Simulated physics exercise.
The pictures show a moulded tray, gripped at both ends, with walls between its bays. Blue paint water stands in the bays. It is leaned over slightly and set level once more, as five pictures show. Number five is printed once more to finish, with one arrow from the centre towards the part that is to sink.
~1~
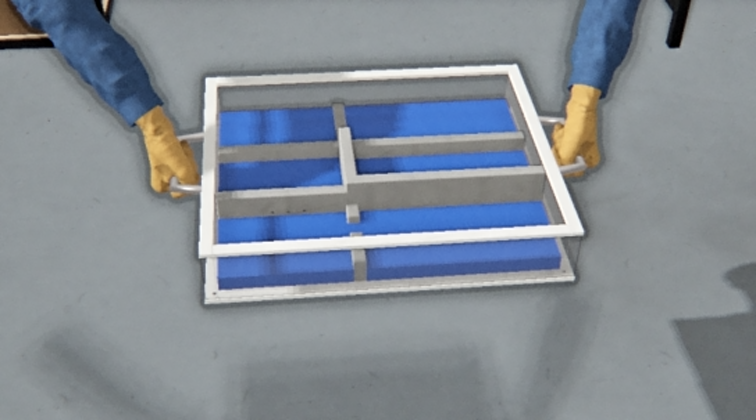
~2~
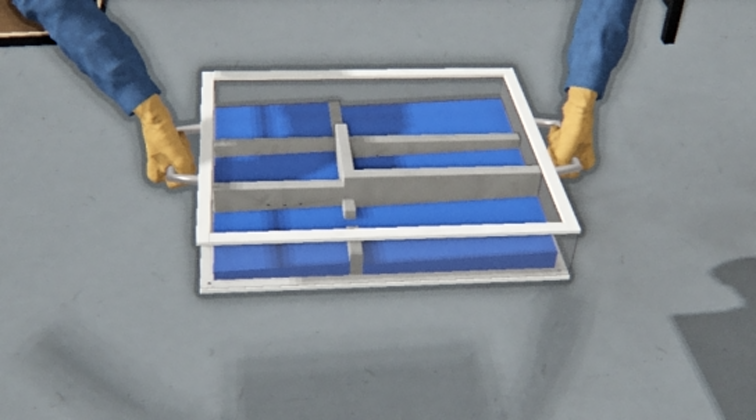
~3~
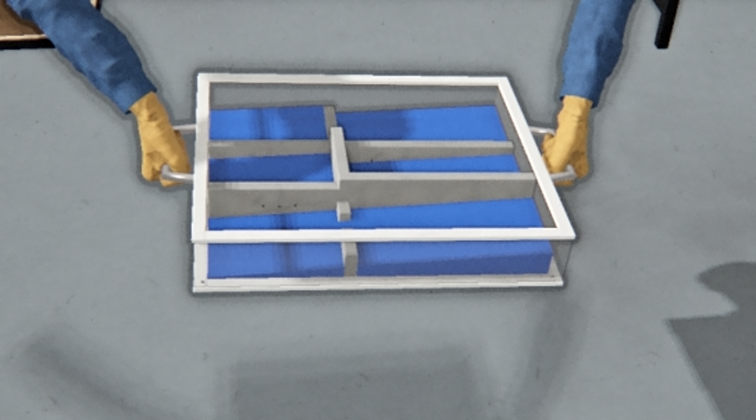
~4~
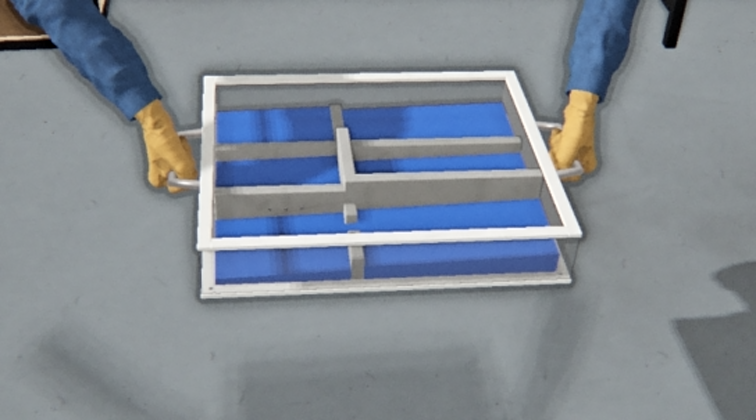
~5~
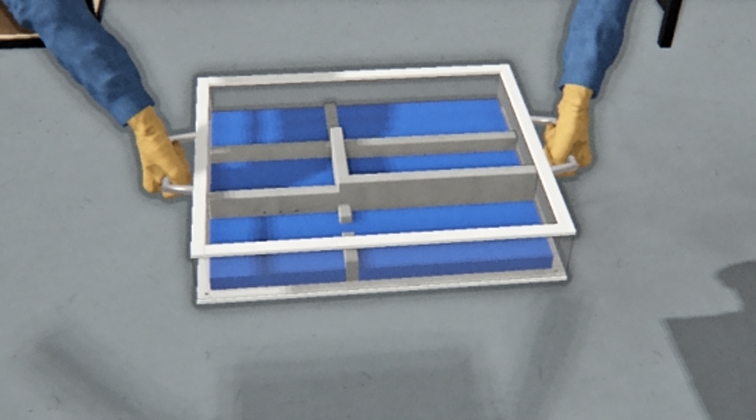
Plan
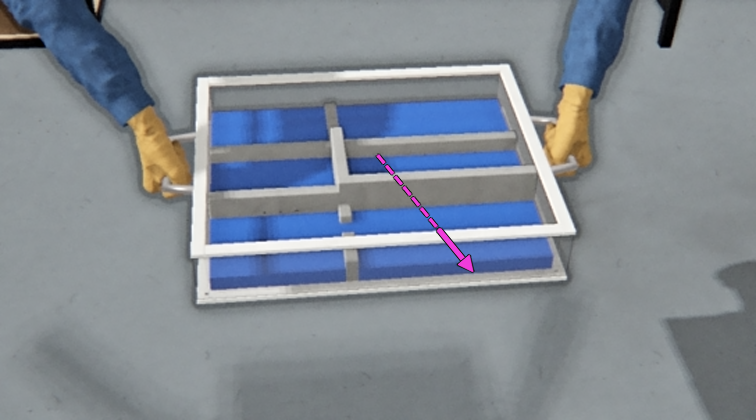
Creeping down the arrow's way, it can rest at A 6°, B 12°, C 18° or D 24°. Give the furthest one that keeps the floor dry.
Use tilt C.
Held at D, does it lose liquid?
Yes, it does.
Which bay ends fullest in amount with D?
That is the front right bay.
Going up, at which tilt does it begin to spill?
Here it is tilt D.
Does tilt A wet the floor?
No, that is safe.
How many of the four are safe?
Three of them.
The tray is level; deepest in the centre left bay, at (284, 181), shallowest in the front right.
Tipped about 3° down to the back right; no wall is crossed.
Tipped about 4° down to the back right; no wall is crossed.
Tipped about 2° down to the back right; no wall is crossed.
The tray is level; deepest in the centre left bay, at (276, 181), shallowest in the front right.
The arrow ends at (469, 267).
If A is chosen, nothing spills; the back right bay holds the most.
If B is chosen, nothing spills; the front right bay holds the most.
If C is chosen, nothing spills; the centre right bay holds the most.
If D is chosen, about 5 % goes over the rim.
